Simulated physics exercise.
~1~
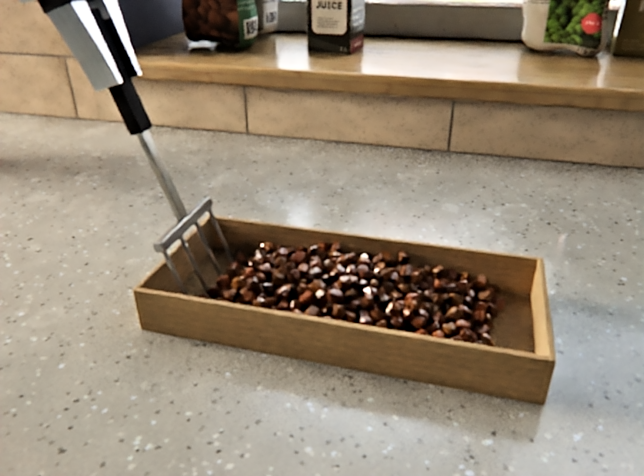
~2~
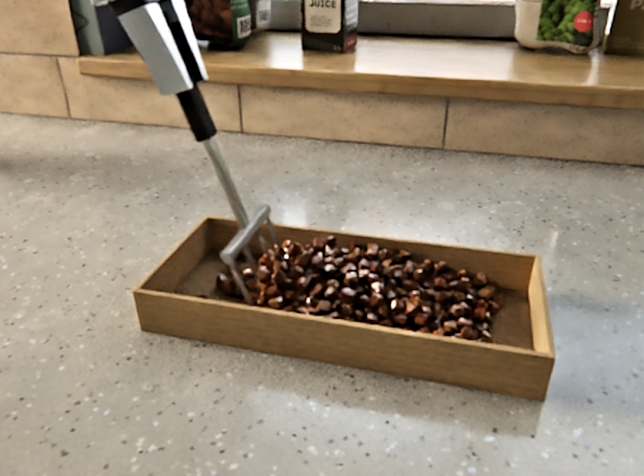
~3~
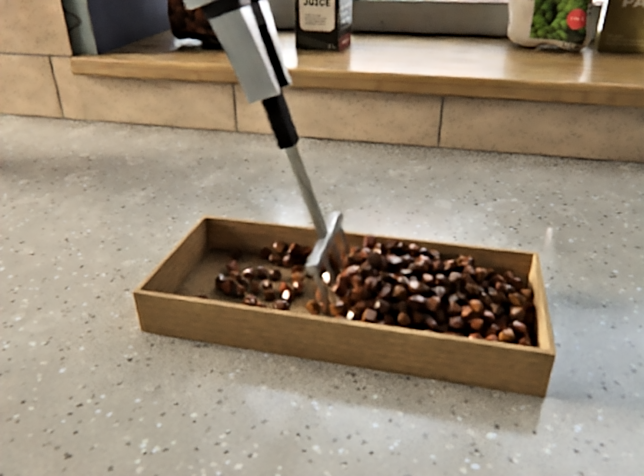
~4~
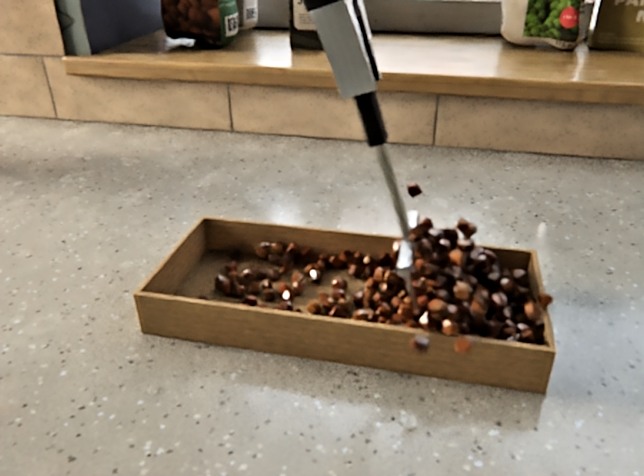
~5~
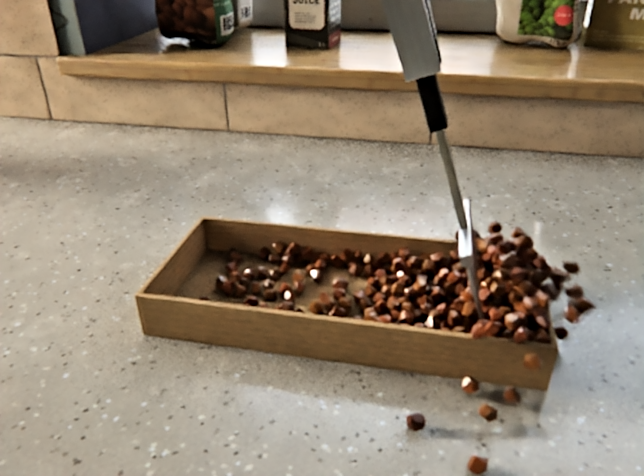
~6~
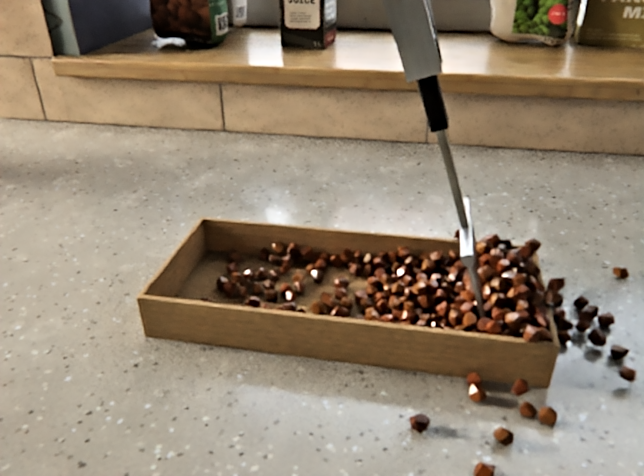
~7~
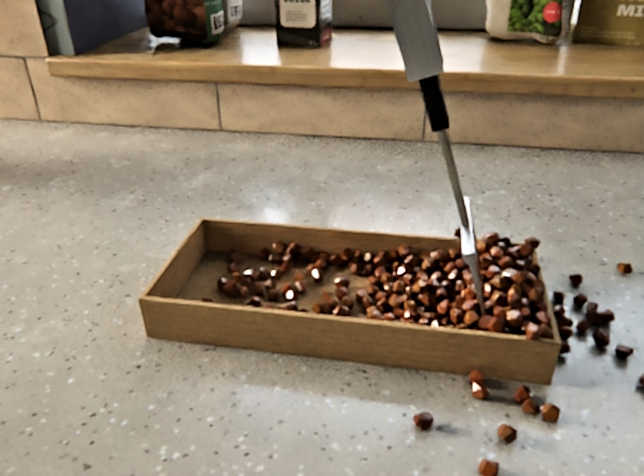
A metal rake on a black-and-white arm reaches down into a shallow wooden trough on a speckled grey counter, seen from slightly above, with a tiled ledge holding jars and a dark bottle behind. Reddish-brown pellets lie heaped along the trough. The rake sweeps right through them, leaving a thin scatter behind and piling the rest toward the right end. The heap rises, and pellets leap up and spill over the right end and front edge onto the counter. The rake stops near the right end, with most pellets still inside and a modest scatter lying outside.
